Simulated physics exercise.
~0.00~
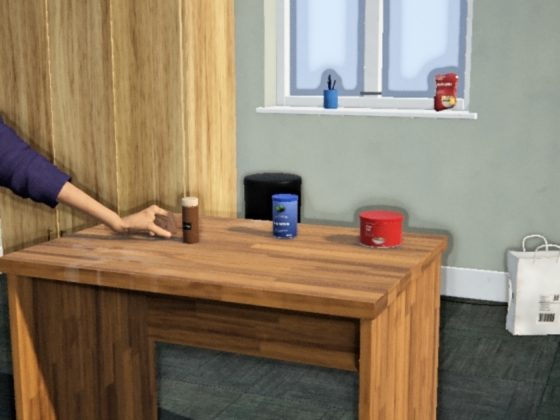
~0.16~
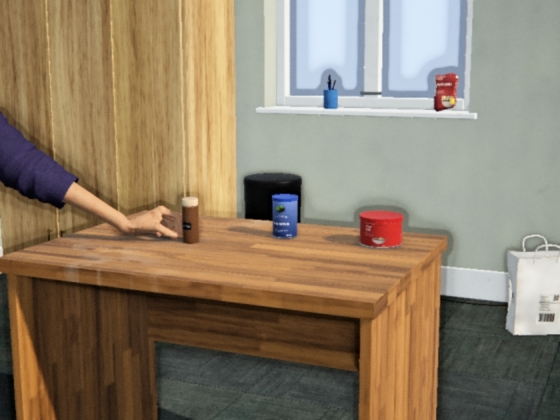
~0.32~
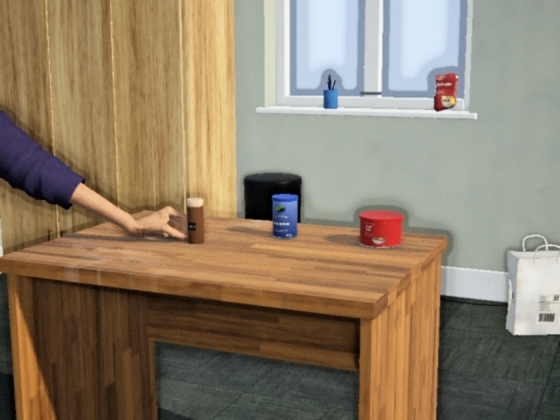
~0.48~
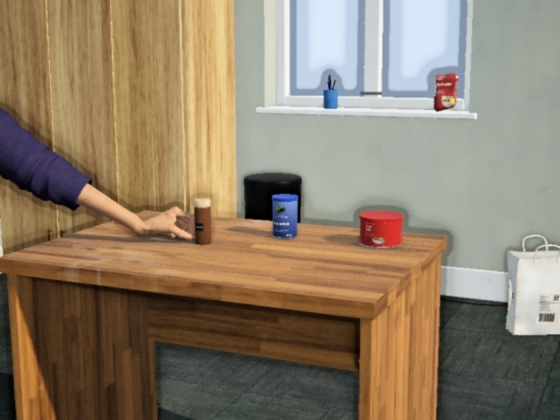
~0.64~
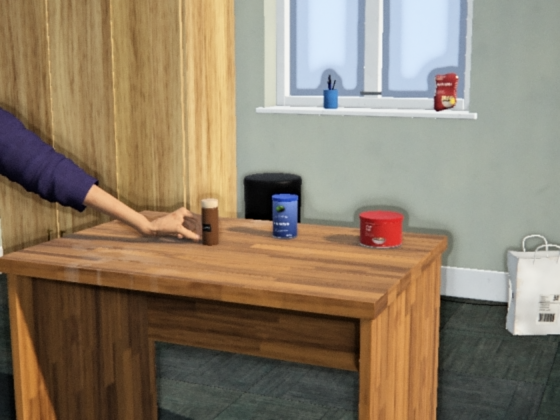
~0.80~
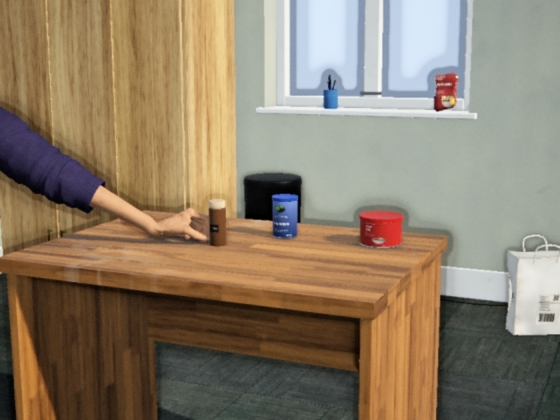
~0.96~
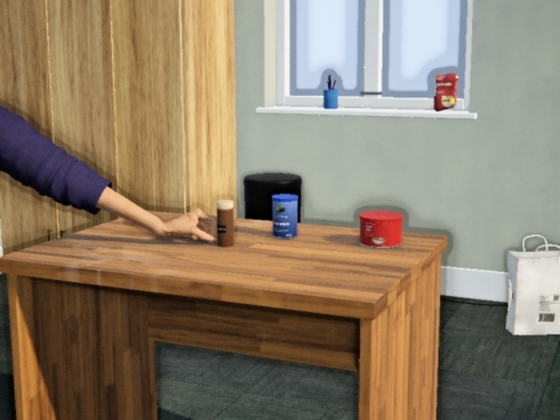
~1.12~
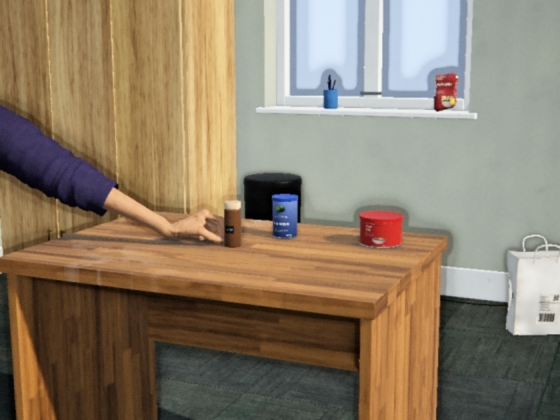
In this clip, a hand reaching in from the left touches a brown shaker on a wooden table and slowly pushes it a short way right, toward a blue tin and a red tub, which stay put. The shaker ends upright near the blue tin, the hand beside it.
